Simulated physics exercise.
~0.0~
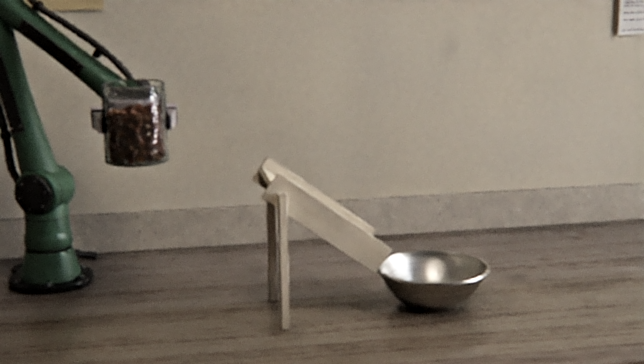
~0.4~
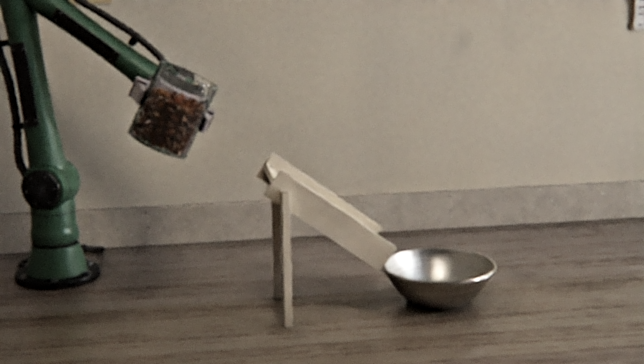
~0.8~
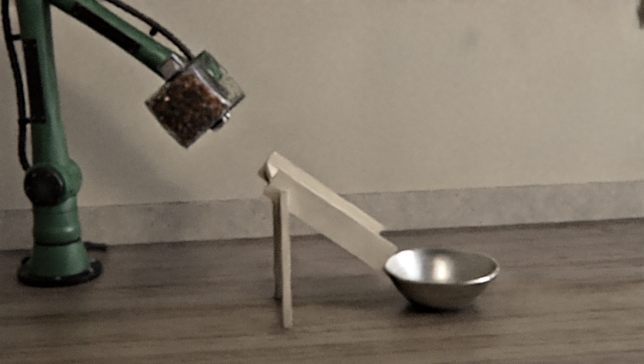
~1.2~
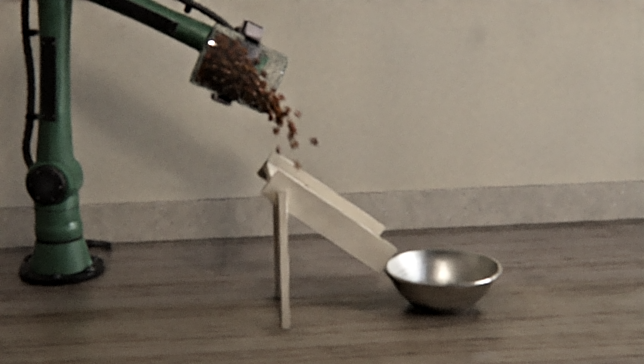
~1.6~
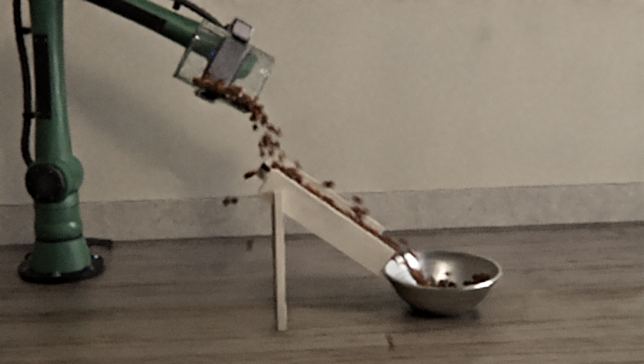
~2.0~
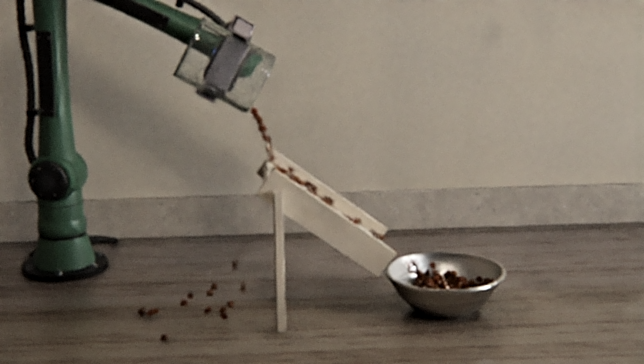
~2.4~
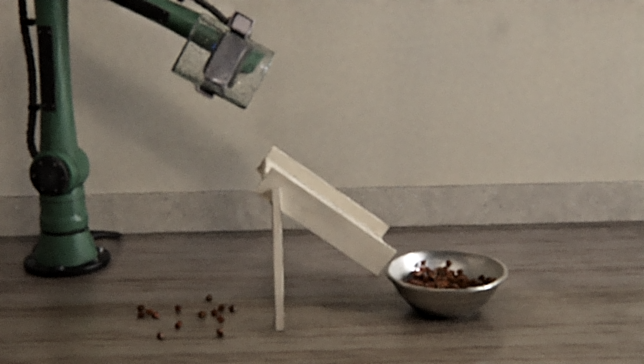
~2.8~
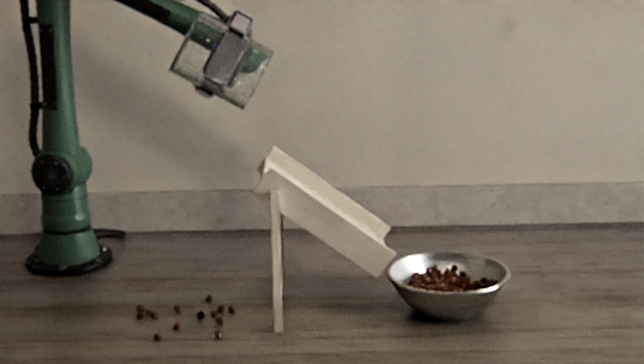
The clip opens on a green robot arm at the left holding a clear cup of reddish-brown pellets above a wooden table, with a pale sloping chute leading down to a metal bowl. The arm moves the cup to the right and tips it toward the top of the chute. Pellets spill out, and most slide down the chute into the bowl. Some miss the chute and drop to the table behind its support. The stream thins until the tilted cup is empty, leaving a heap in the bowl and a small scatter on the table.
